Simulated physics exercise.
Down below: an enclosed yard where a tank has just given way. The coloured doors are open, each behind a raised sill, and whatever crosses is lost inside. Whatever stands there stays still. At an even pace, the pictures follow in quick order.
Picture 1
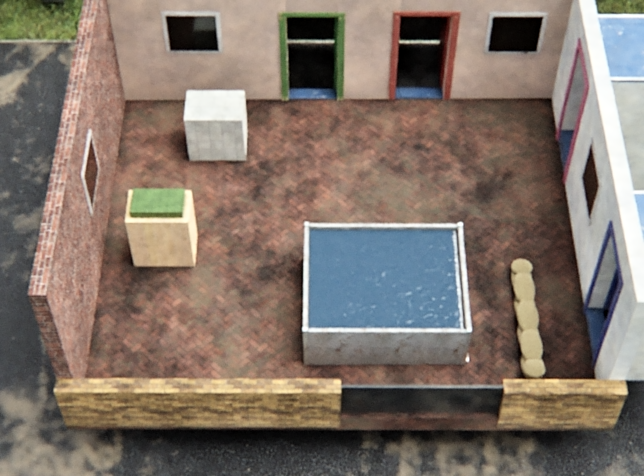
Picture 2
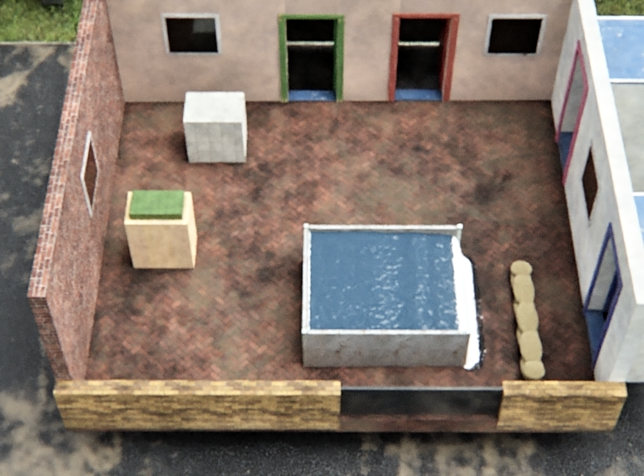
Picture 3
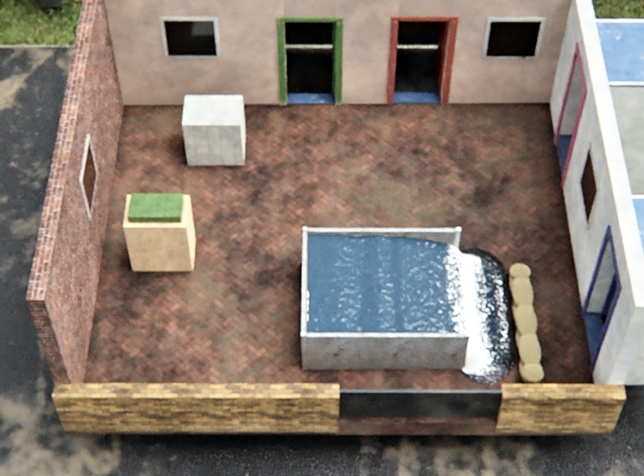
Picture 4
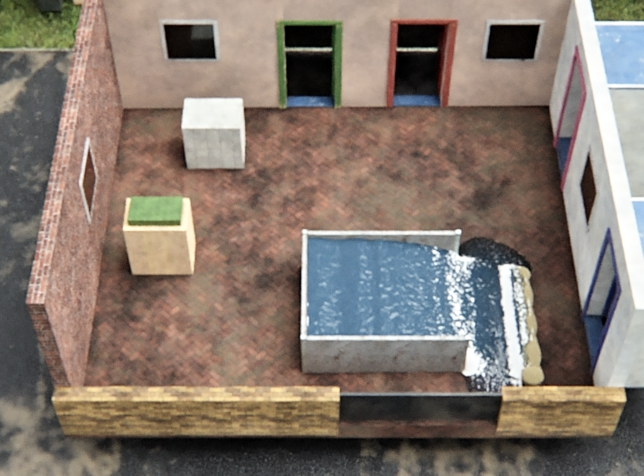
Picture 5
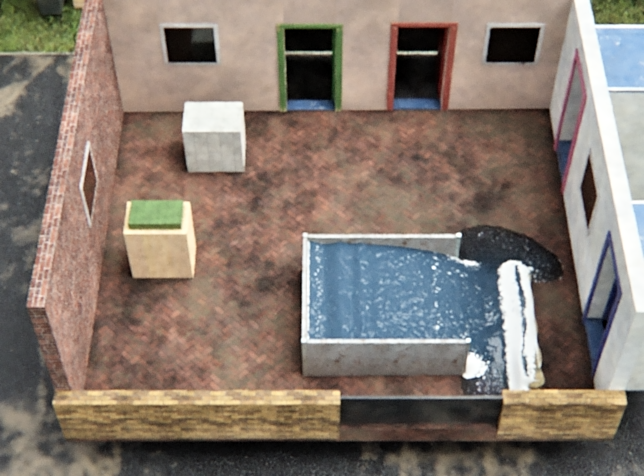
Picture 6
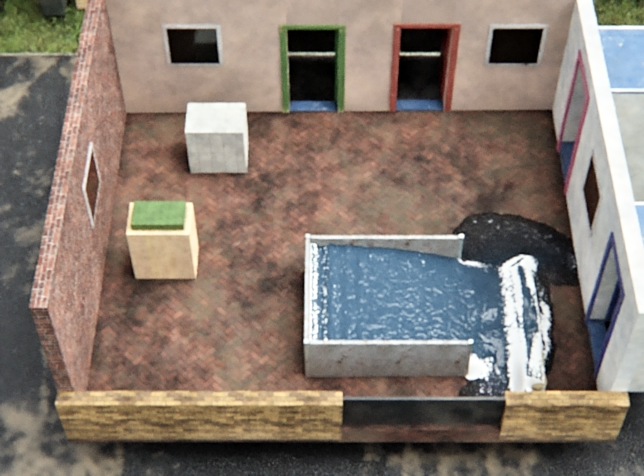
In a walled brick yard with open green and red doorways at the back, a rectangular tank of blue water sits still beside a low row of sandbag-like lumps. Water pours from the tank's right side, foams across to the row, washes over it and spreads darkly toward the right wall.
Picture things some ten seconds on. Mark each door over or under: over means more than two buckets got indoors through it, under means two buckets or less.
Green door - over, red door - over, pink door - under, blue door - over.
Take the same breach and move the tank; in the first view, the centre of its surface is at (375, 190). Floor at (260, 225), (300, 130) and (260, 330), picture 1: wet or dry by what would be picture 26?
One after the other: Clear, covered, not flooded.
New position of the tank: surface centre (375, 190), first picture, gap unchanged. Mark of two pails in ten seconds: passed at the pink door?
Briefly, pink crosses the line.
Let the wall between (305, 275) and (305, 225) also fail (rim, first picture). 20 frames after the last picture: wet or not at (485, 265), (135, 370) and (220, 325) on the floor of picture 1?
Unwetted, submerged, submerged.
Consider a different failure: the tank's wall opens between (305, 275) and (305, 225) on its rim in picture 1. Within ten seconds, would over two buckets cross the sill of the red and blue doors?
In that setup the red door keeps within bounds, but the blue door keeps within bounds.
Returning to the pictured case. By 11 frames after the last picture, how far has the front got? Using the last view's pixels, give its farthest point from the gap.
The wet edge reaches furthest near (545, 115).
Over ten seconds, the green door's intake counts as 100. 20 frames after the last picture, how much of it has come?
That share would be near 0 %.
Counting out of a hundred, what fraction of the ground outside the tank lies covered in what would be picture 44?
Around 75 in a hundred.
A moment on, water covers 20 % of the floor; the green door not reached, the red door not reached, the pink door wet at the sill, nothing in, the blue door under two buckets in.
Next, water covers 30 % of the floor; the green door not reached, the red door not reached, the pink door wet at the sill, nothing in, the blue door over two buckets in.
Then, water covers 50 % of the floor; the green door wet at the sill, nothing in, the red door under two buckets in, the pink door wet at the sill, nothing in, the blue door far over two buckets in.
Later, water covers 75 % of the floor; the green door under two buckets in, the red door far over two buckets in, the pink door wet at the sill, nothing in, the blue door far over two buckets in.
In the end, water covers 95 % of the floor; the green door over two buckets in, the red door far over two buckets in, the pink door wet at the sill, nothing in, the blue door far over two buckets in.
